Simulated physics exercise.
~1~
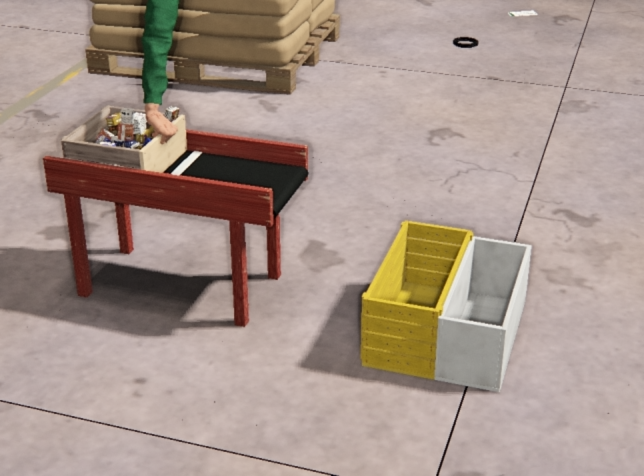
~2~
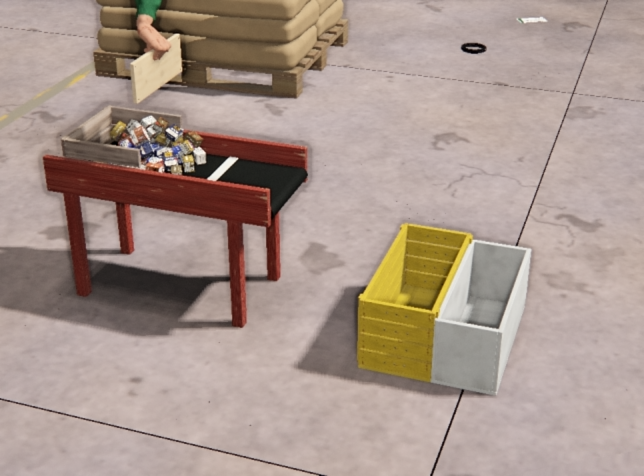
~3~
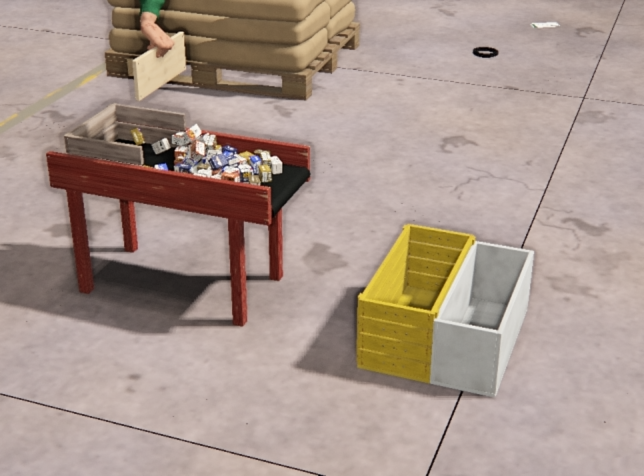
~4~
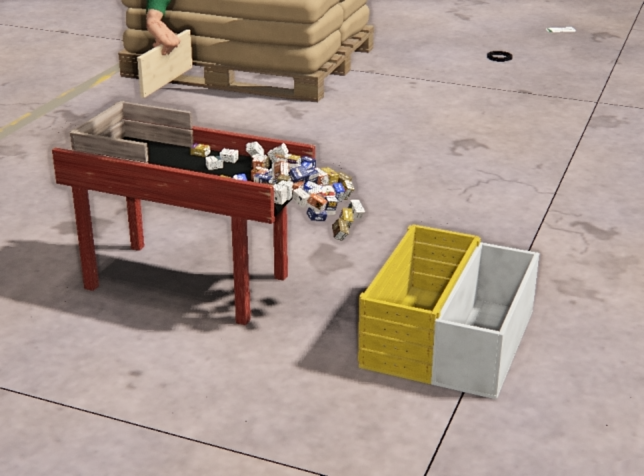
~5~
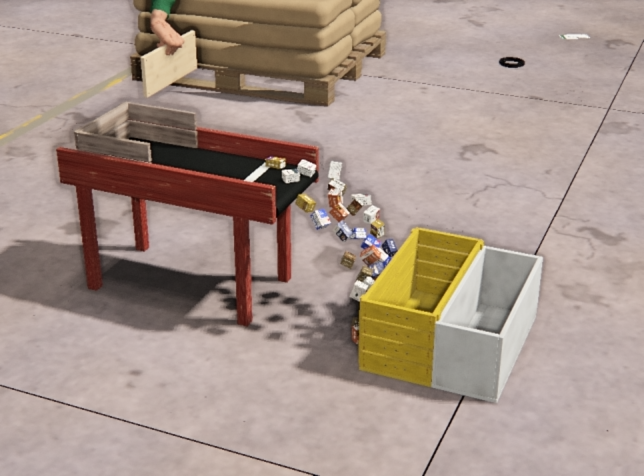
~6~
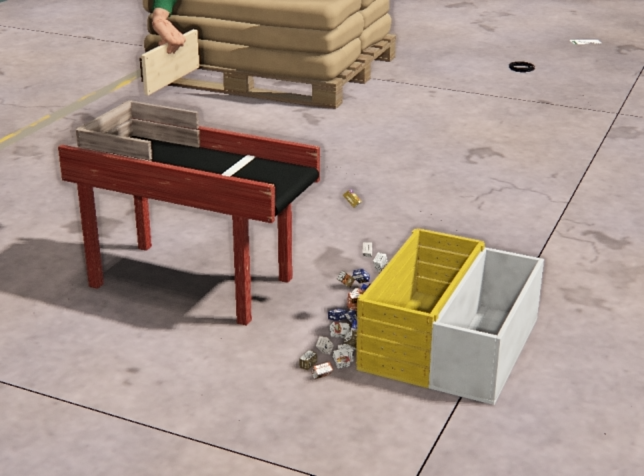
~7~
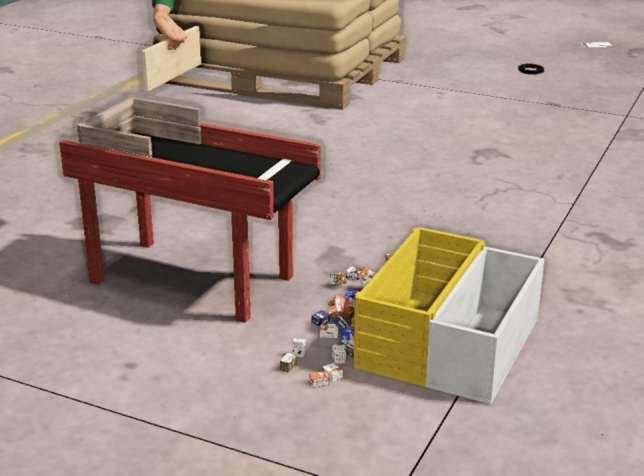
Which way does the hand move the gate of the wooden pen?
The hand moves the gate upward, lifting it clear of the pen and holding it above the belt.
Small cartons lie heaped in a wooden pen on a red-sided table with a black belt, while a hand in a green sleeve holds the pen's gate. The hand lifts the gate, and the loose heap starts riding the belt to the right. The cartons spread out along the belt and spill over its end in a tumbling stream. They drop short of the yellow bin, landing on the floor against its near side. At the end the belt is empty, the cartons lie scattered on the ground, and both the yellow and white bins look empty.
